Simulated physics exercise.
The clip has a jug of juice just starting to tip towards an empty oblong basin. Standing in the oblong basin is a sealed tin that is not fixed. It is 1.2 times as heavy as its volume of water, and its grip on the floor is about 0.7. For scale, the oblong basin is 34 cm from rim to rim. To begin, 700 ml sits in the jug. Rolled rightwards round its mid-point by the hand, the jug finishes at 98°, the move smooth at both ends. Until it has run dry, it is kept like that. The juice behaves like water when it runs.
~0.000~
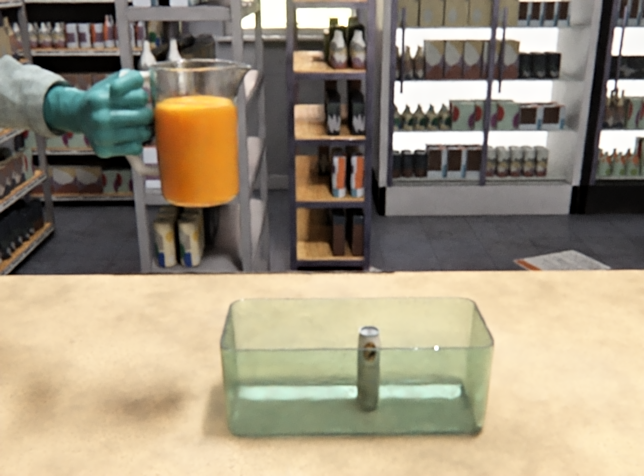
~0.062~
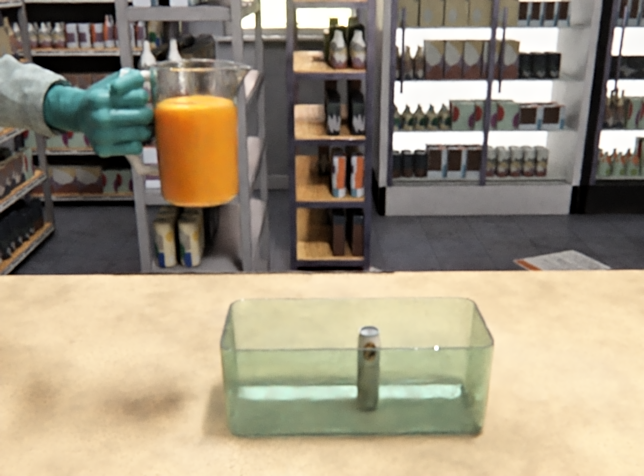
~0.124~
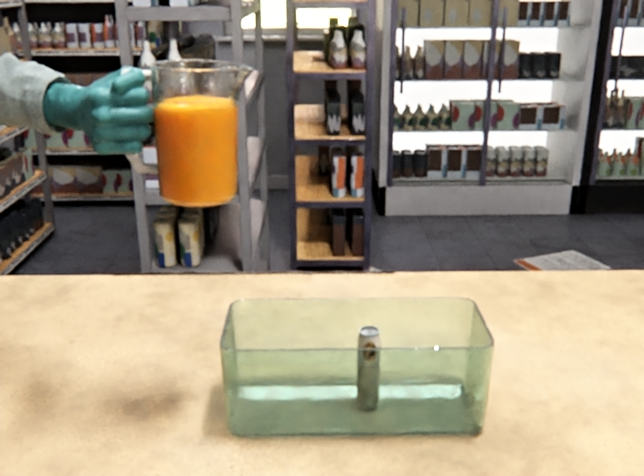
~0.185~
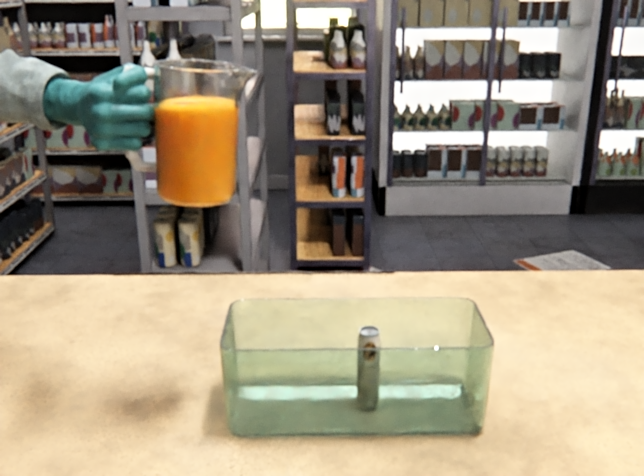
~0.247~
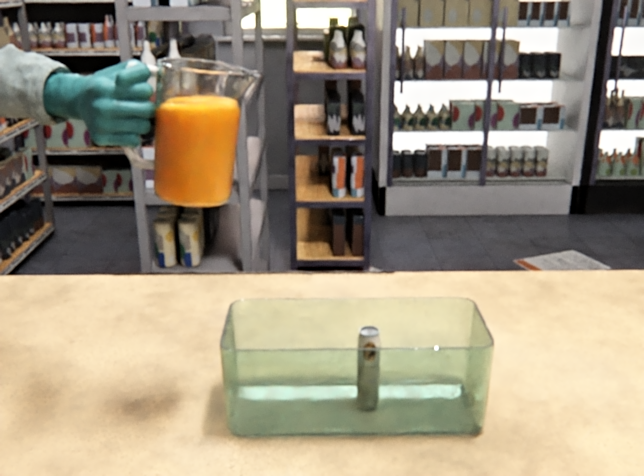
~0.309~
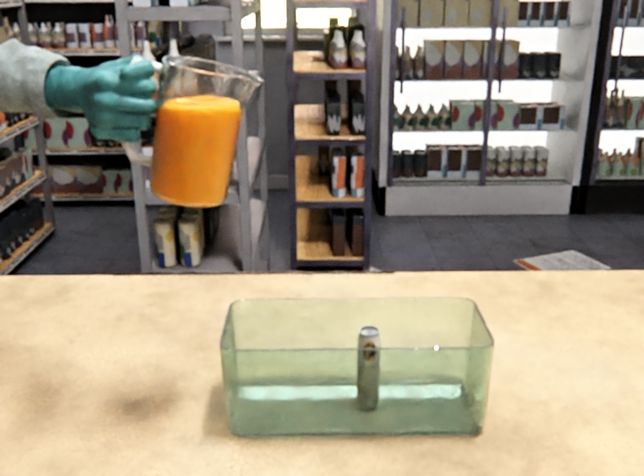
A teal-gloved hand at upper left holds a clear glass jug of bright orange juice above a pale tan counter, seen from the front in a shop with stocked shelves behind. On the counter sits a translucent green oblong basin with a small grey tin standing upright at its middle. The hand slowly tilts the jug rightwards by a slight amount, while the camera stays still.
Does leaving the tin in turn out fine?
No.
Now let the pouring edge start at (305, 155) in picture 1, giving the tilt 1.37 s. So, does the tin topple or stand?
It does not tip.
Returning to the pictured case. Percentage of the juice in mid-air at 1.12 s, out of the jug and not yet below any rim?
Airborne fraction: Approx. 24 %.
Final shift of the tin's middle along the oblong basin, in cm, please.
Roughly 8.5 cm.
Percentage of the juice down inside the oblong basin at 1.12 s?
I'd put it at roughly 16 per cent.
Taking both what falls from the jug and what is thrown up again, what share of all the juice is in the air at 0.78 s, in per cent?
Close to 3 per cent, I'd say.
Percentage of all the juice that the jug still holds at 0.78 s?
Near 96 in a hundred.
Then, 0.78 s in, the tilt is 59° and 97 per cent is still to pour; the tin stands where it began.
Then, 1.12 s in, the tilt is 90° and 60 per cent is still to pour; the tin stands where it began.
Then, 1.48 s in, the tilt is 98° and 14 per cent is still to pour; the tin lies on its side.
Then, 1.87 s in, the tilt is 98° and 2 per cent is still to pour; the tin lies on its side.
Finally, the tin lies on its side.
